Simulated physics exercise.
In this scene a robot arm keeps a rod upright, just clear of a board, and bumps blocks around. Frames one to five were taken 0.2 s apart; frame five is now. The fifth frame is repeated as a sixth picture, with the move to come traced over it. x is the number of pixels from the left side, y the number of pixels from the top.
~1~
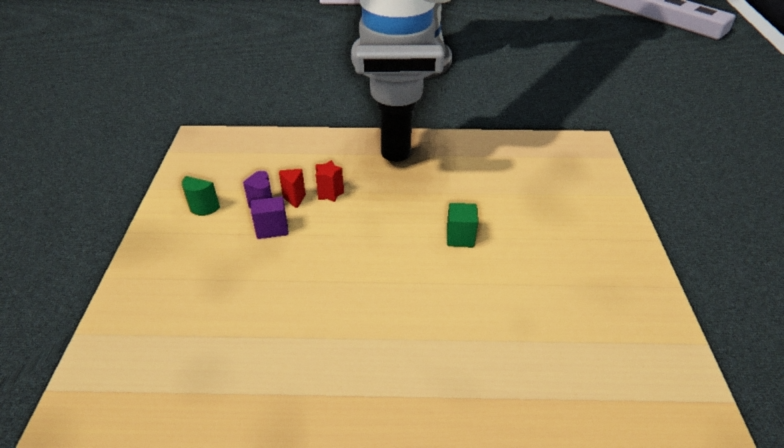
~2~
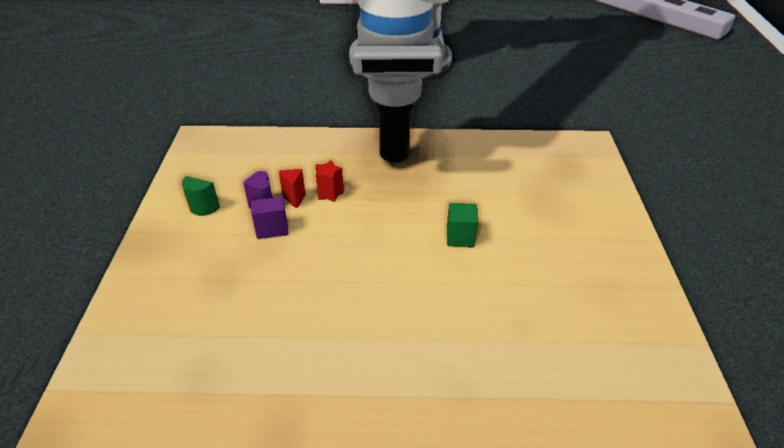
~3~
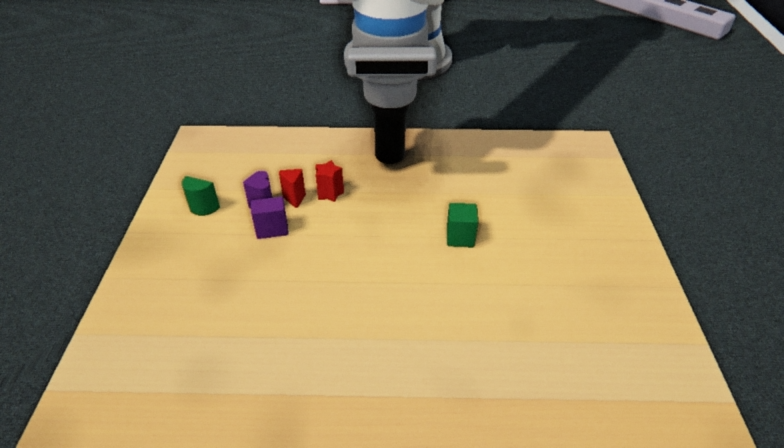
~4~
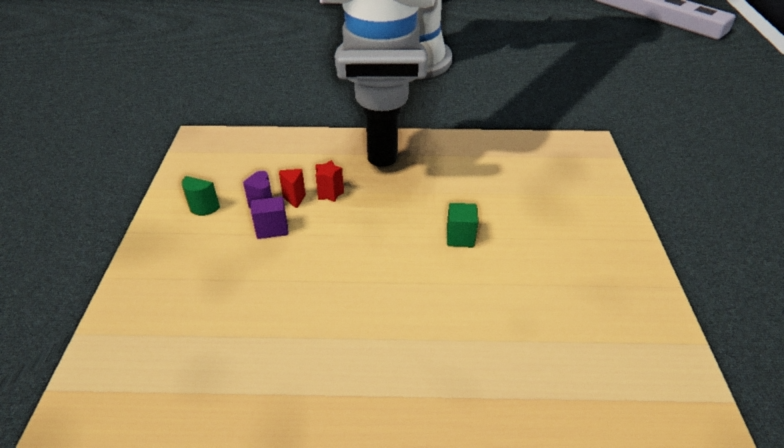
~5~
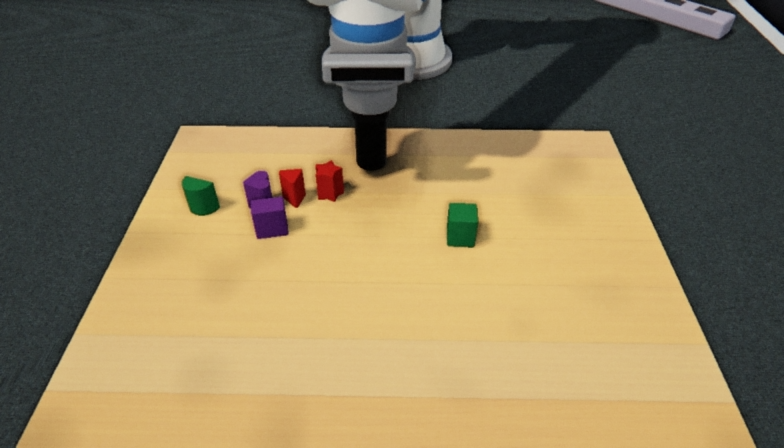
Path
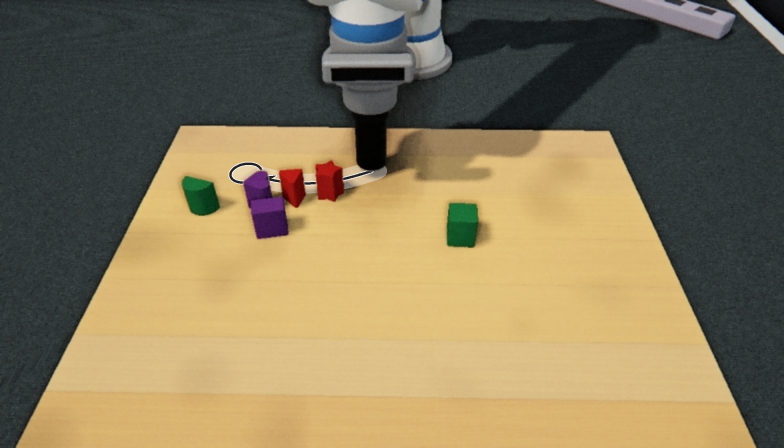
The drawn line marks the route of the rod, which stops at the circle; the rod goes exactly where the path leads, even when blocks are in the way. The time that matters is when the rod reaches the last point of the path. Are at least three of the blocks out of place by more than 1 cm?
I believe not.
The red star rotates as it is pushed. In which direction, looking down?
Looking from above, the answer is counterclockwise.
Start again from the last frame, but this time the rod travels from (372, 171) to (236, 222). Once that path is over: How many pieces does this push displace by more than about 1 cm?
Going by the path, three or more blocks will move.
The drawn path runs from (372, 171) through (330, 181) and (286, 182) to (246, 173).
What follows on the original path. One third of the way, rod (329, 172); red star (320, 172), turned 35° anticlockwise.
Two thirds of the way, rod (283, 173); red star (316, 174), turned 60° anticlockwise.
At the end, rod (244, 164); red triangle not moved; red star (316, 174), turned 60° anticlockwise.
